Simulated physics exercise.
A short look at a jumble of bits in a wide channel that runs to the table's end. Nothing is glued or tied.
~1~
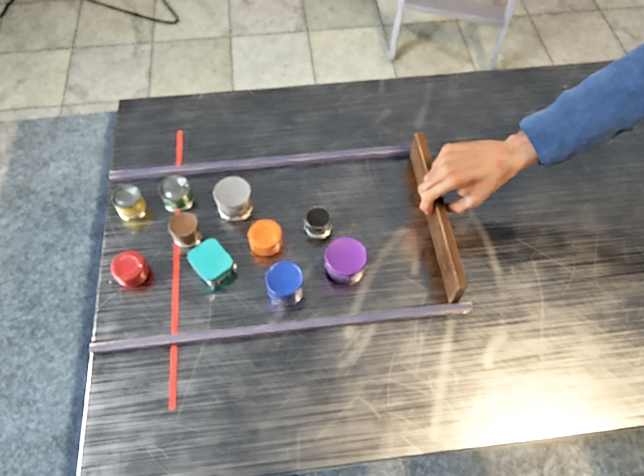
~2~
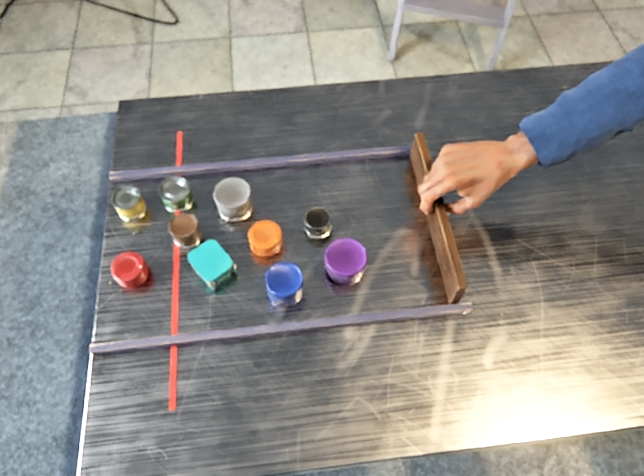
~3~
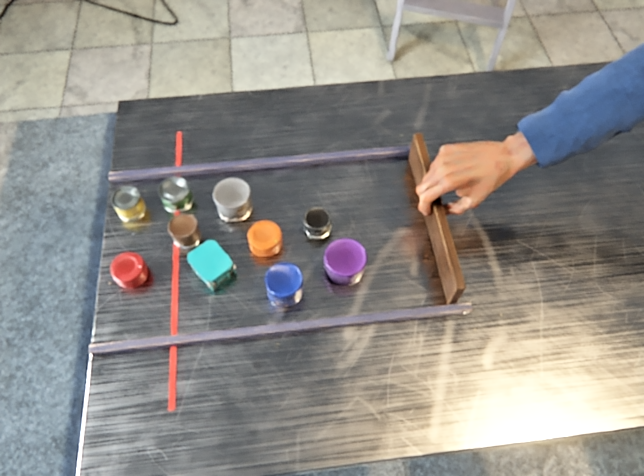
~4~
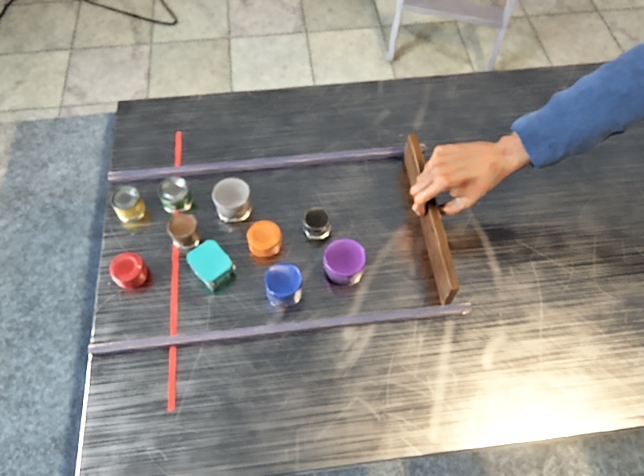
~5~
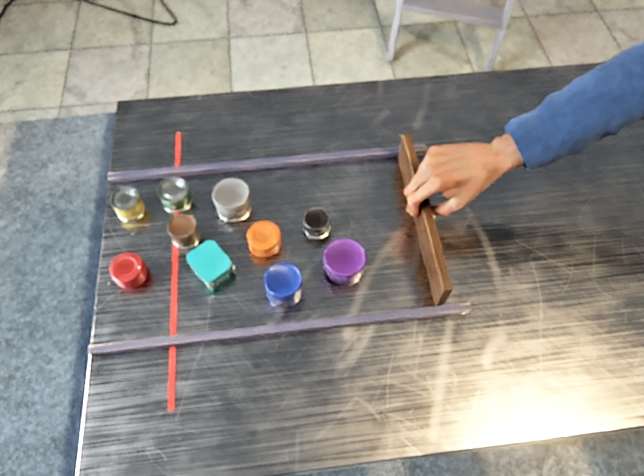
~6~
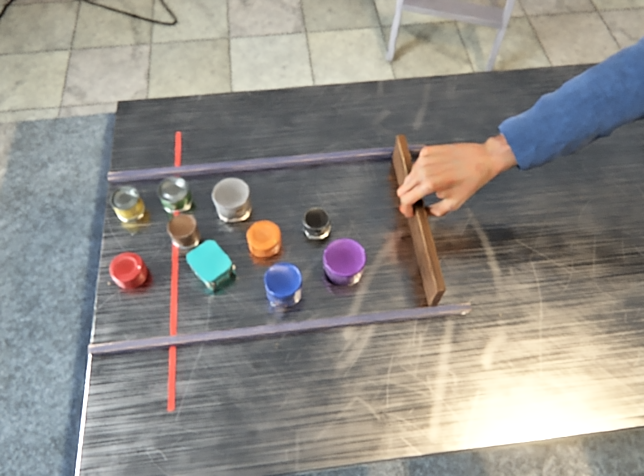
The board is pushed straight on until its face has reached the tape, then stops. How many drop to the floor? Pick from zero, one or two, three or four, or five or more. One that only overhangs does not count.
The number that fall off is one or two.
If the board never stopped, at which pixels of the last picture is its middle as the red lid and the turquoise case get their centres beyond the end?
Its middle is around (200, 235) and around (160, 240).
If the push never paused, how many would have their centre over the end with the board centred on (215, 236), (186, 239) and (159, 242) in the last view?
In that order 0, 1 and 2.
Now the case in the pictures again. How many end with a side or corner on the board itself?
4 of them.
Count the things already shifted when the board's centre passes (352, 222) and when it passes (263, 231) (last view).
The counts are 1 and 5.
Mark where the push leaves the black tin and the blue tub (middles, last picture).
The black tin stops around (160, 235); the blue tub around (151, 318).
Soon after, none off yet; yellow pot at rest near (128, 204); red lid at rest near (129, 271); green tin at rest near (175, 195).
After that, none off yet; yellow pot at rest near (128, 204); red lid displaced about its own width near (104, 273); green tin displaced a little near (164, 194).
In the end, the number that fall off is one or two; gone, red lid.
